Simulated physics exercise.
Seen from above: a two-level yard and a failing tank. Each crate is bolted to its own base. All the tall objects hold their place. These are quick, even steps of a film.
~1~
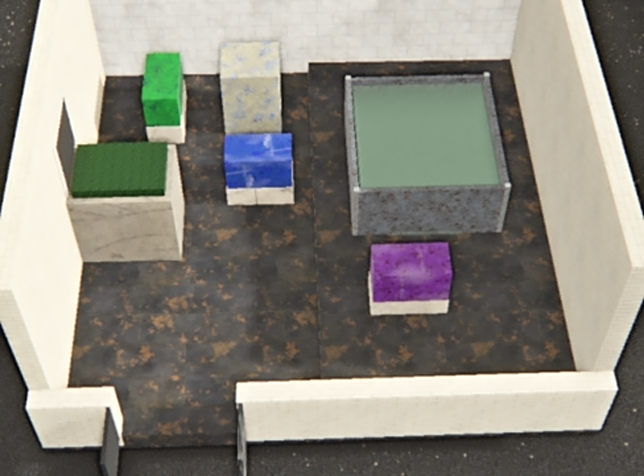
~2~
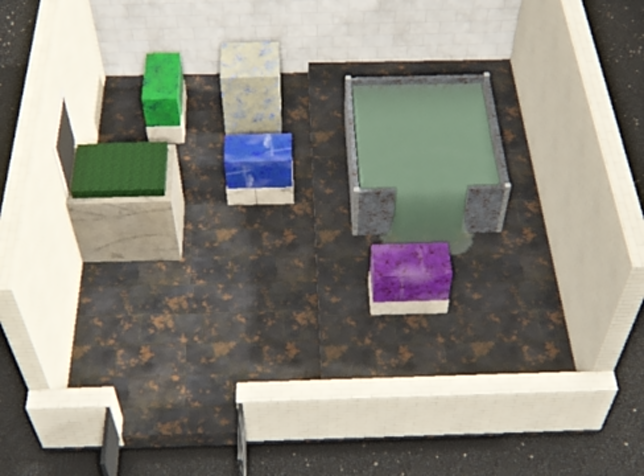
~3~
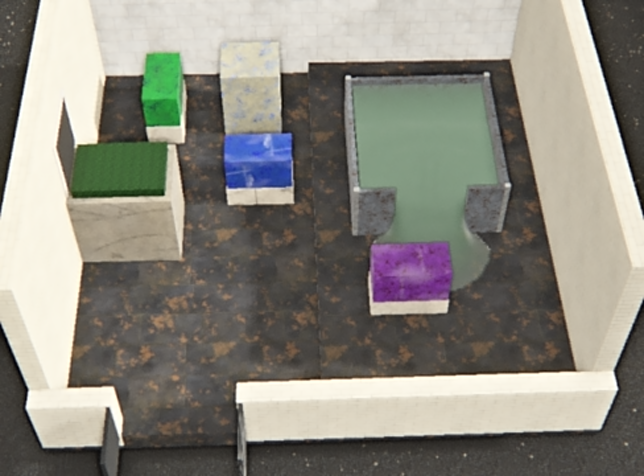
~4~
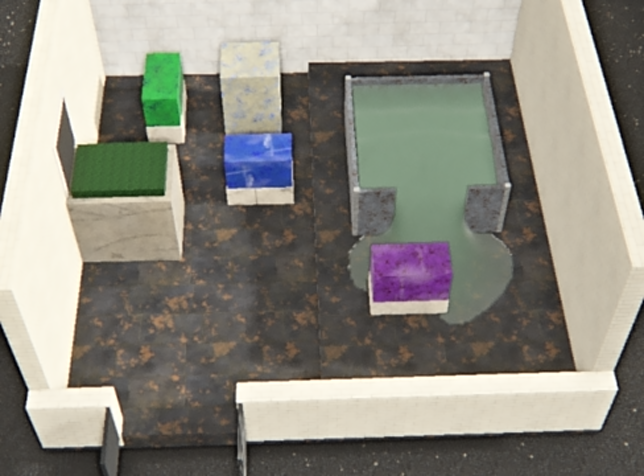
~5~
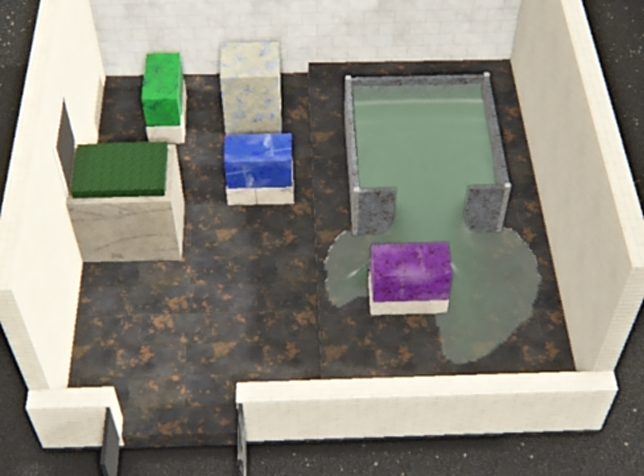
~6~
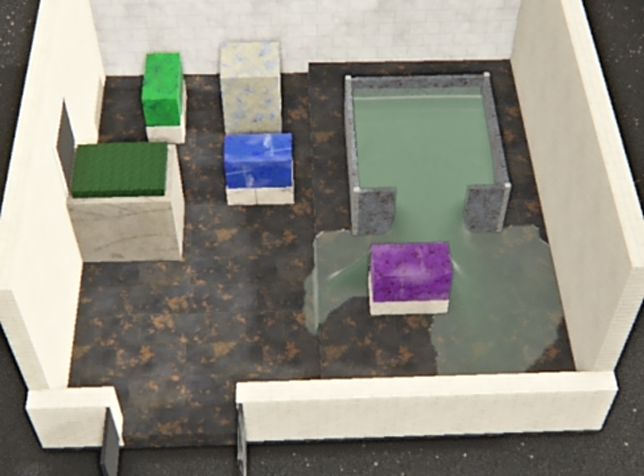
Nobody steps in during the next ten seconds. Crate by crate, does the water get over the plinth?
In the end: The purple crate is soaked; the green crate keeps dry; the blue crate keeps dry.
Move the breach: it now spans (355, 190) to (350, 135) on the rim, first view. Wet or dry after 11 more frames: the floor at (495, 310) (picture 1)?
At that place: Free of water.
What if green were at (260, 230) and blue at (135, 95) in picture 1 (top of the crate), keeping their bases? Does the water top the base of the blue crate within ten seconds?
One by one: Blue crate stays dry.
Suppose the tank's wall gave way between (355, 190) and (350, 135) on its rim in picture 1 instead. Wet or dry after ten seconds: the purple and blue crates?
My reading: Purple crate escapes it; blue crate is soaked.
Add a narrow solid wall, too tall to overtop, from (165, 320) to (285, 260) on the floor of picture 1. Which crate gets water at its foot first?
I say the purple one.
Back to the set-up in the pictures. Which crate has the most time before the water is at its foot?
That is the one in green.
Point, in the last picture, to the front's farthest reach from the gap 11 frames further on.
At about (71, 366).
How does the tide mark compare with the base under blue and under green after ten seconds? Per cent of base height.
About 50 and 30 per cent.
A moment on, water covers 35 % of the floor; the purple crate water round its plinth, the green crate not reached, the blue crate water round its plinth.
Next, water covers 55 % of the floor; the purple crate water round its plinth, the green crate not reached, the blue crate water round its plinth.
Then, water covers 75 % of the floor; the purple crate water round its plinth, the green crate water round its plinth, the blue crate water round its plinth.
Later, water covers 90 % of the floor; the purple crate water round its plinth, the green crate water round its plinth, the blue crate water round its plinth.
In the end, water covers 100 % of the floor; the purple crate was topped, the green crate stayed above the water, the blue crate stayed above the water.
